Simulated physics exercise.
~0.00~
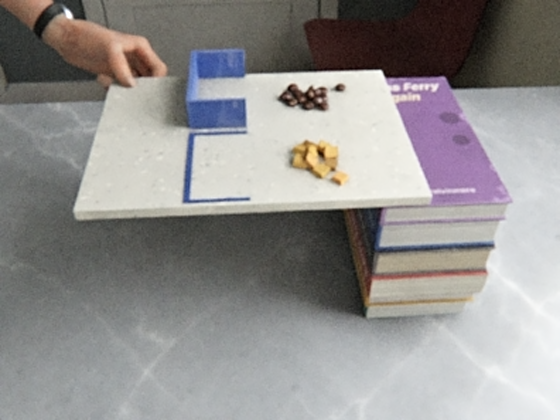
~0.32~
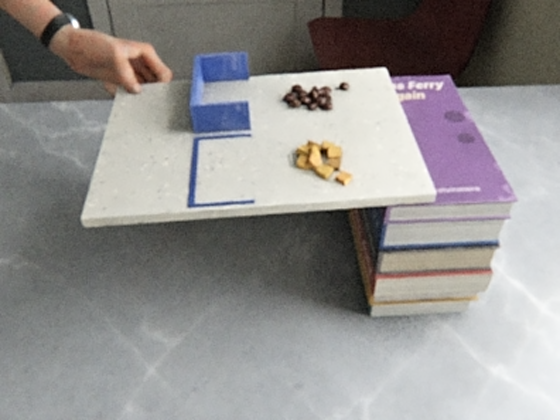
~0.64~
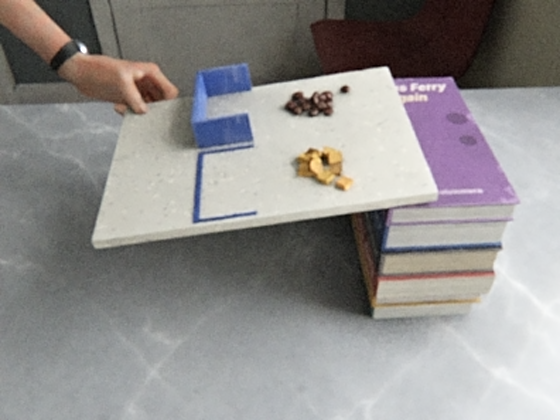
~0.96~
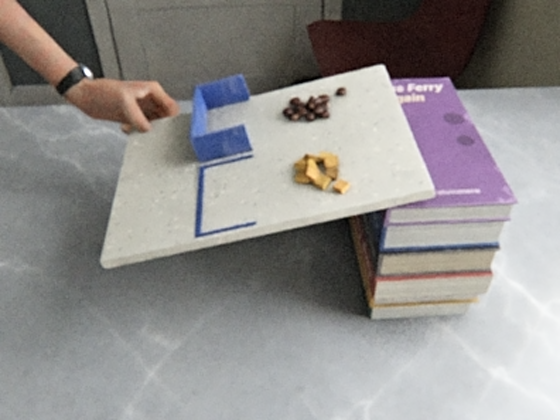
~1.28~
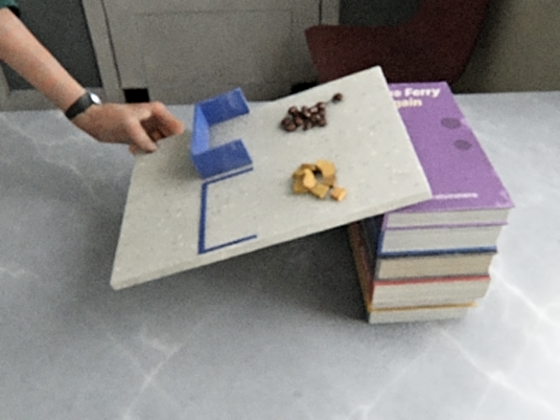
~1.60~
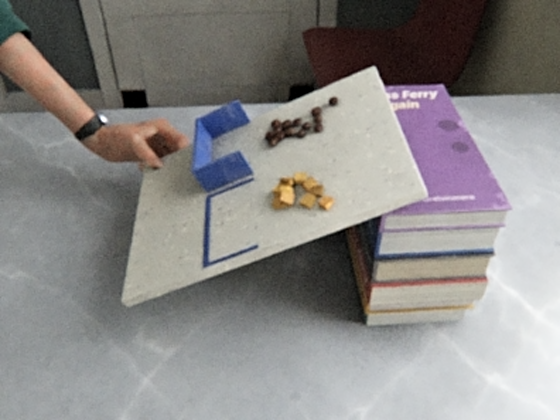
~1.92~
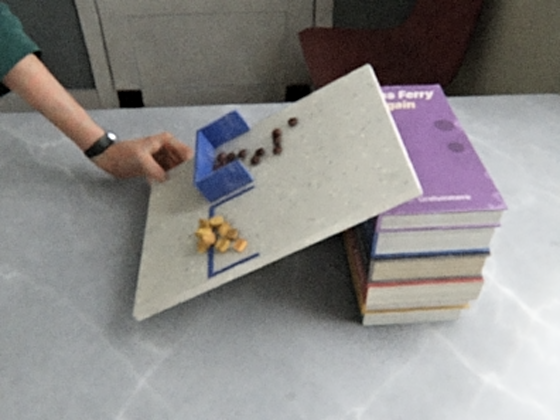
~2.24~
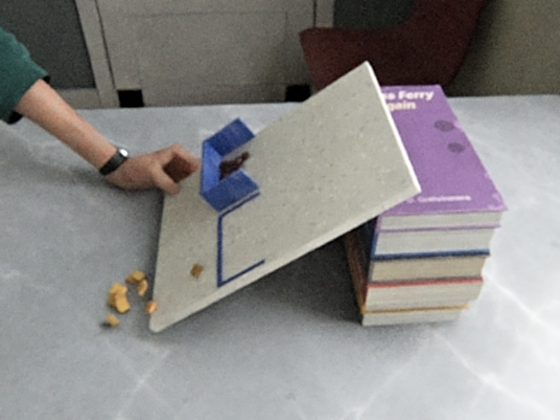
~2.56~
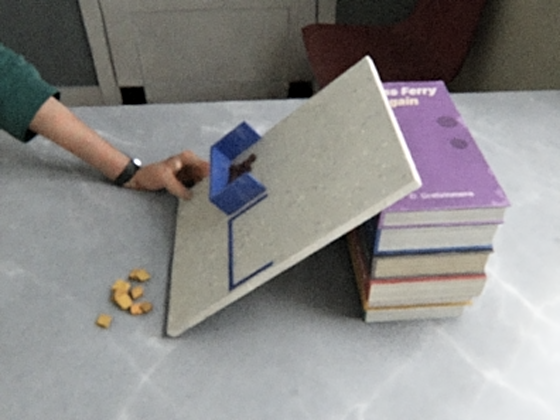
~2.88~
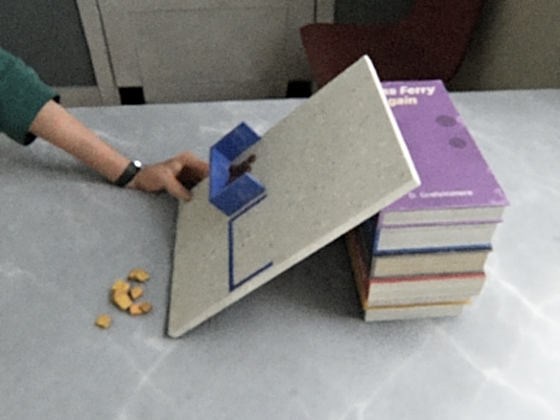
A pale board leaning on a stack of books tilts steeply as a hand lowers its left end to the table; the yellowish chunks slide across the flat blue outline and off onto the tabletop, while the dark red pieces slide into the raised blue fence and stay there.
